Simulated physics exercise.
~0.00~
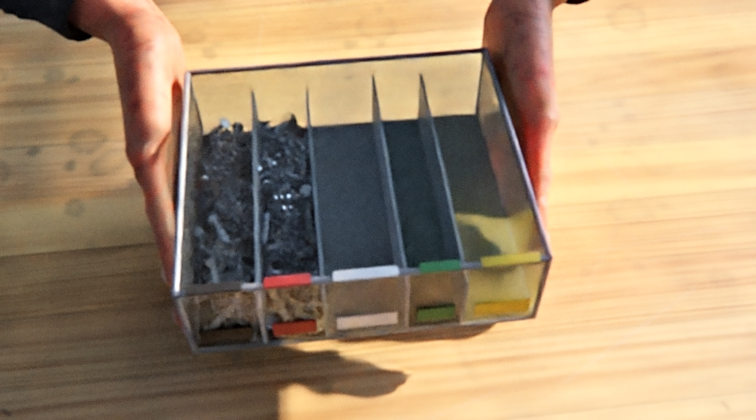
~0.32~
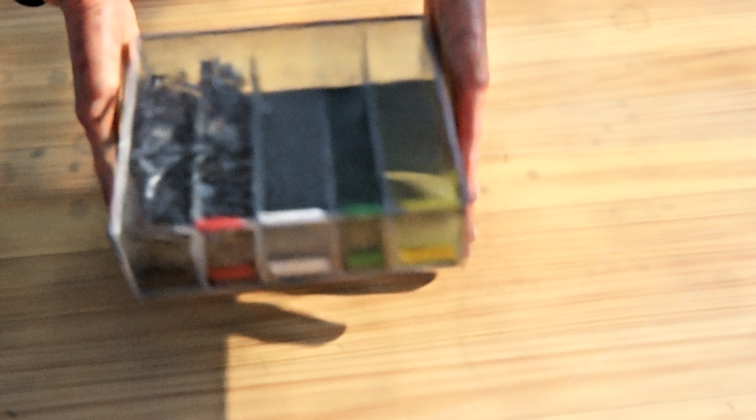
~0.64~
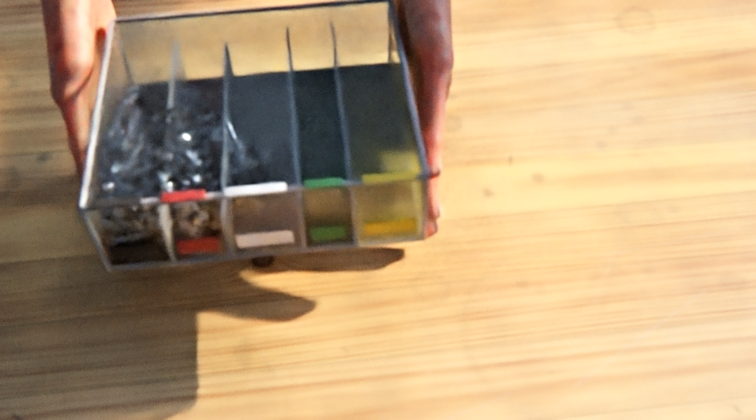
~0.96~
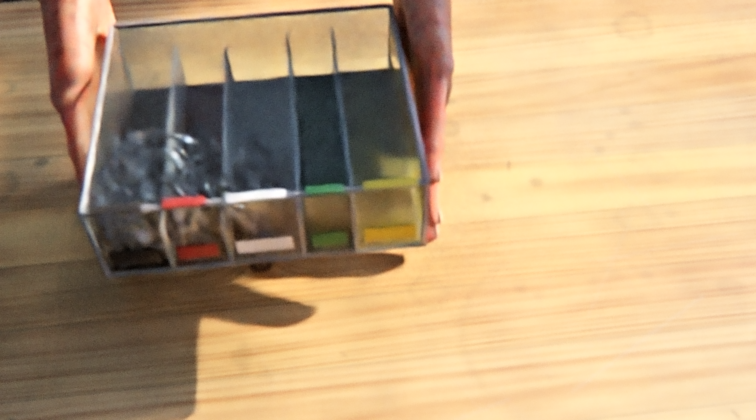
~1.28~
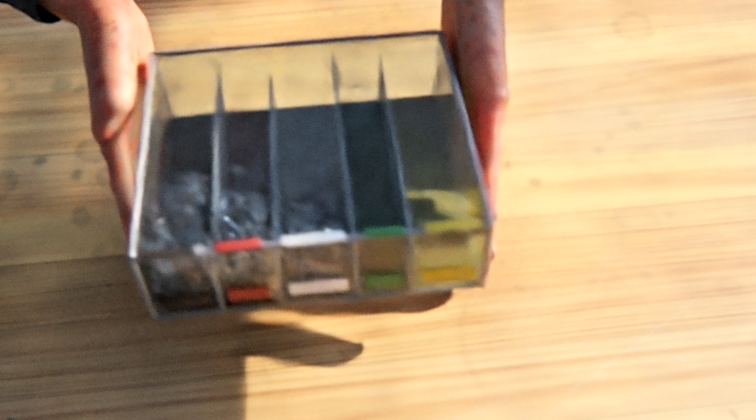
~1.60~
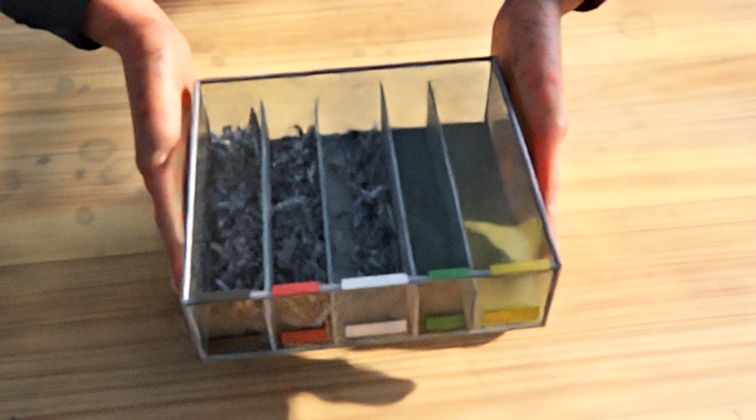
On a sunlit wooden table, two hands hold a clear, lidded box divided into five compartments marked black, red, white, green and yellow. At first, small metallic screws fill the two leftmost compartments, while the others look empty. The hands move the box left and away, and the screws blur and shift about inside. Some spill into the white-marked middle compartment as the pieces gather toward the near side. The hands then bring the box back right and nearer. It ends with screws spread across the black, red and white compartments, the green and yellow ones still empty.
